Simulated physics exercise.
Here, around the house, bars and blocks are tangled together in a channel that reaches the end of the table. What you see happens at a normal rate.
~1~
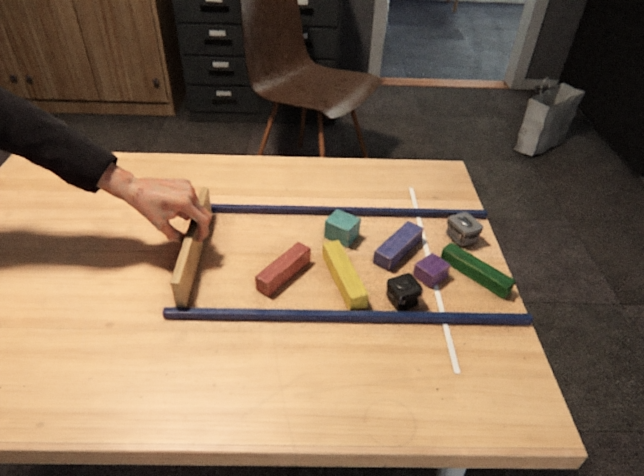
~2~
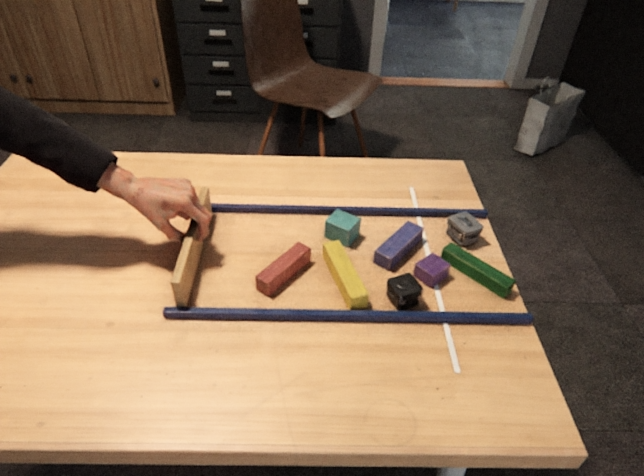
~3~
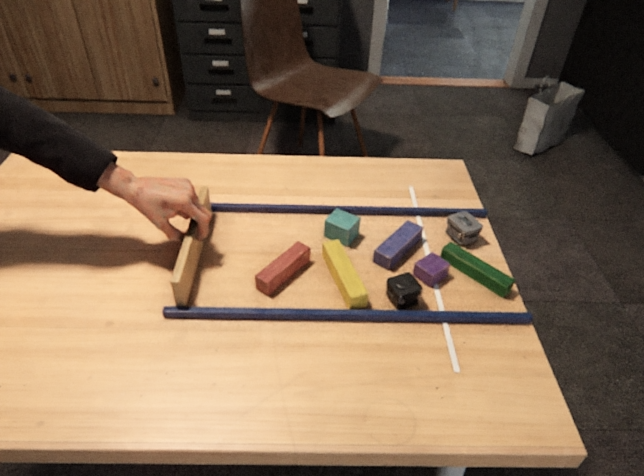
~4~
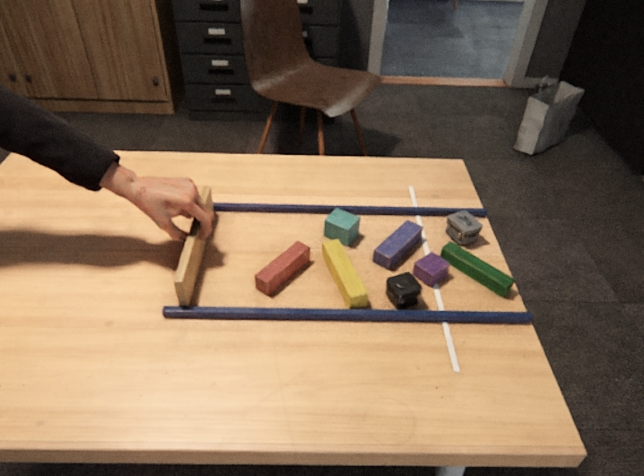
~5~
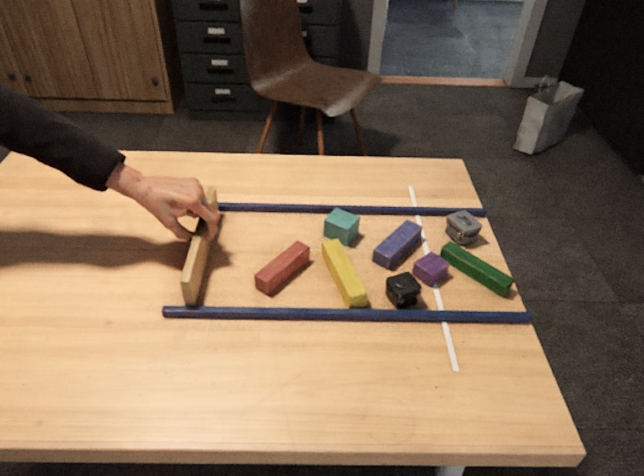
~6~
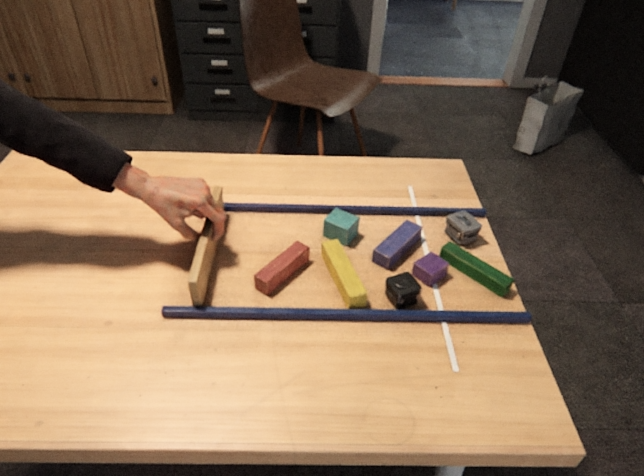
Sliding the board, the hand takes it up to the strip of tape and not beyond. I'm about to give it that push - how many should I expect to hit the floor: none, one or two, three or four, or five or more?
Expect none.
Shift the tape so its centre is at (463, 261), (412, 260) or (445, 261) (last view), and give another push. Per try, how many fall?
It would be 4, 0 and 2.
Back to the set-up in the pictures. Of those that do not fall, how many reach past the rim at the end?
Count: 1.
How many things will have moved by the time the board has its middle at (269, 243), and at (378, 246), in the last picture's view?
I make it 1 at the first spot and 6 at the other.
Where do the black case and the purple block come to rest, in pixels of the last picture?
The black case ends at (491, 297) and the purple block at (484, 279).
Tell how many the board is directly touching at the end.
Contact count: 2.
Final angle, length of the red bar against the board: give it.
I'd say it's about 0° out of line.
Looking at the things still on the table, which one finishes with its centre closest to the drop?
It's the green stick that ends up nearest.
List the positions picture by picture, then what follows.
In the first picture, grey case (464, 230); green stick (476, 270); purple block (432, 270); board (194, 243); tape (430, 262).
In the second picture, green stick (476, 269); yellow bar (344, 274).
In the third picture, purple block (431, 269); red bar (284, 268).
In the fourth picture, grey case (463, 228); black case (403, 291).
In the fifth picture, green stick (475, 268); board (202, 242).
In the sixth picture, grey case (463, 228); green stick (475, 268); purple block (430, 269); board (208, 242); tape (428, 260).
Soon after, none off yet; grey case at rest near (463, 228); green stick at rest near (475, 268); purple block at rest near (430, 269).
At rest, the number that fall off is zero.
